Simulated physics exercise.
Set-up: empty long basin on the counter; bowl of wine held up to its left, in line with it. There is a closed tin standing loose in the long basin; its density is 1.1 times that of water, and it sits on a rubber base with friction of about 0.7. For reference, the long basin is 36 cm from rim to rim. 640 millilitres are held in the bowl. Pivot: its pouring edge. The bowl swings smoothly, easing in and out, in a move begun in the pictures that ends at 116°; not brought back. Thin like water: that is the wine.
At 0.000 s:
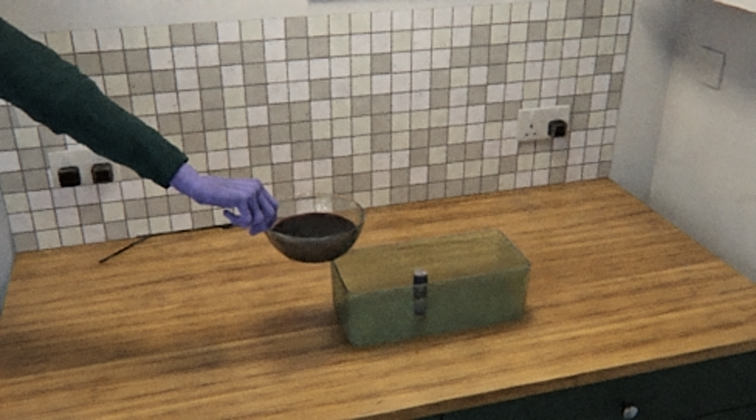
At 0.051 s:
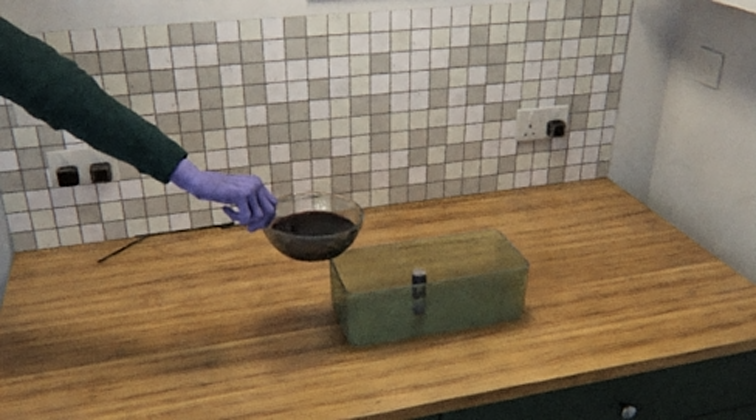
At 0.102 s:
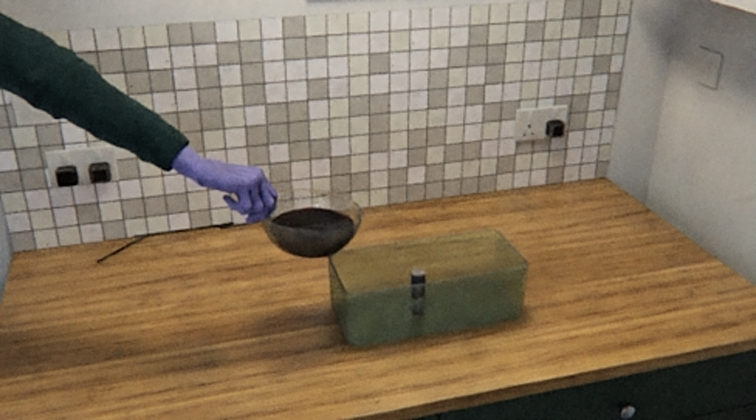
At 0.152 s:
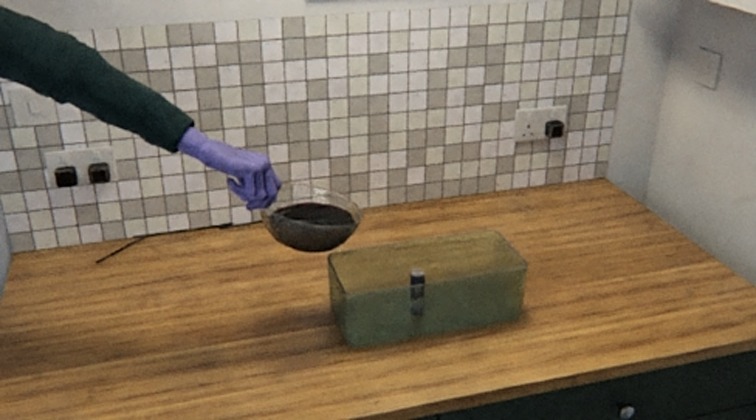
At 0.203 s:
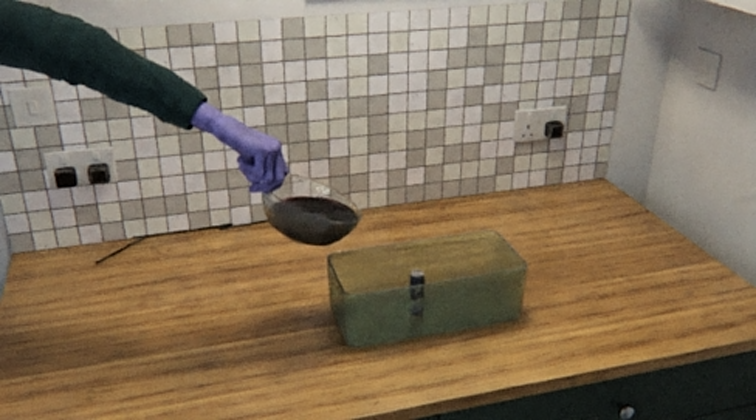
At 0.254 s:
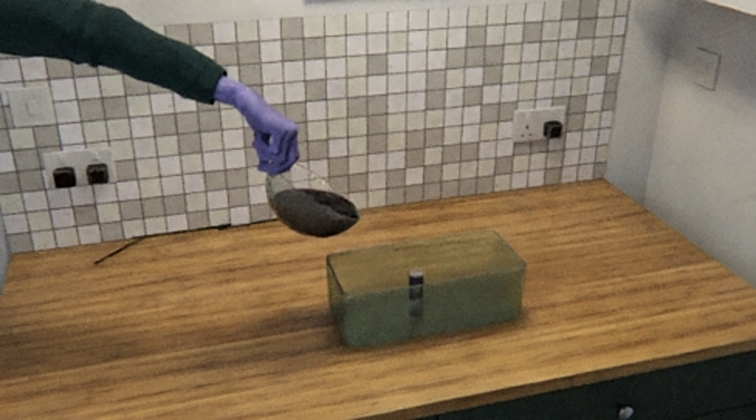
On a wooden kitchen counter, a purple-gloved hand holds a glass bowl of dark liquid above and left of a long, clear greenish basin with a small container inside, then smoothly tilts the bowl rightward toward the basin.
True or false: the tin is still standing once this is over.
True.
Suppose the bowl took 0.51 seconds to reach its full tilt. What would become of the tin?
Outcome - the tin remains standing.
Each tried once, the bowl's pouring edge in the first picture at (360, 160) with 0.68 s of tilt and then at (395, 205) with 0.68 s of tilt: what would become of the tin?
The tin overturns the first time and overturns the second time.
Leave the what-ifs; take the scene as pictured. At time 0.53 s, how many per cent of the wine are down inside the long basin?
About 12%.
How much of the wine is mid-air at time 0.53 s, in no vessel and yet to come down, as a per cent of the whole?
Around 74 in a hundred.
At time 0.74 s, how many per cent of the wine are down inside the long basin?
About 98 %.
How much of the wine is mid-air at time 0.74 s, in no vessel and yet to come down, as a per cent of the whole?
Something like 1 per cent of the total.
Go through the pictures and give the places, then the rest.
It leans 0°; its right rim is at (363, 210); the wine meets the walls at (269, 235) and (356, 224); the long basin's rim runs from (339, 274) to (515, 248); the tin's top is at (420, 274), in the first frame.
It leans 2°; its right rim is at (362, 210); the wine meets the walls at (268, 234) and (355, 222), in the second frame.
It leans 6°; its right rim is at (361, 210); the wine meets the walls at (267, 229) and (354, 219), in the third frame.
It leans 14°; its right rim is at (360, 210); the wine meets the walls at (266, 223) and (354, 215), in the fourth frame.
It leans 24°; its right rim is at (359, 211); the wine meets the walls at (268, 214) and (355, 211), in the fifth frame.
It leans 36°; its right rim is at (358, 211); the wine meets the walls at (271, 201) and (356, 204), in the sixth frame.
Then, 0.53 s in, the tilt is 103° and 14 per cent is still to pour; the tin stands where it began.
Then, 0.74 s in, the tilt is 116° and 0 per cent is still to pour; the tin stands where it began.
Then, 0.95 s in, the tilt is 116° and 0 per cent is still to pour; the tin stands where it began.
Then, 1.18 s in, the tilt is 116° and 0 per cent is still to pour; the tin stands where it began.
Finally, the tin stands where it began.
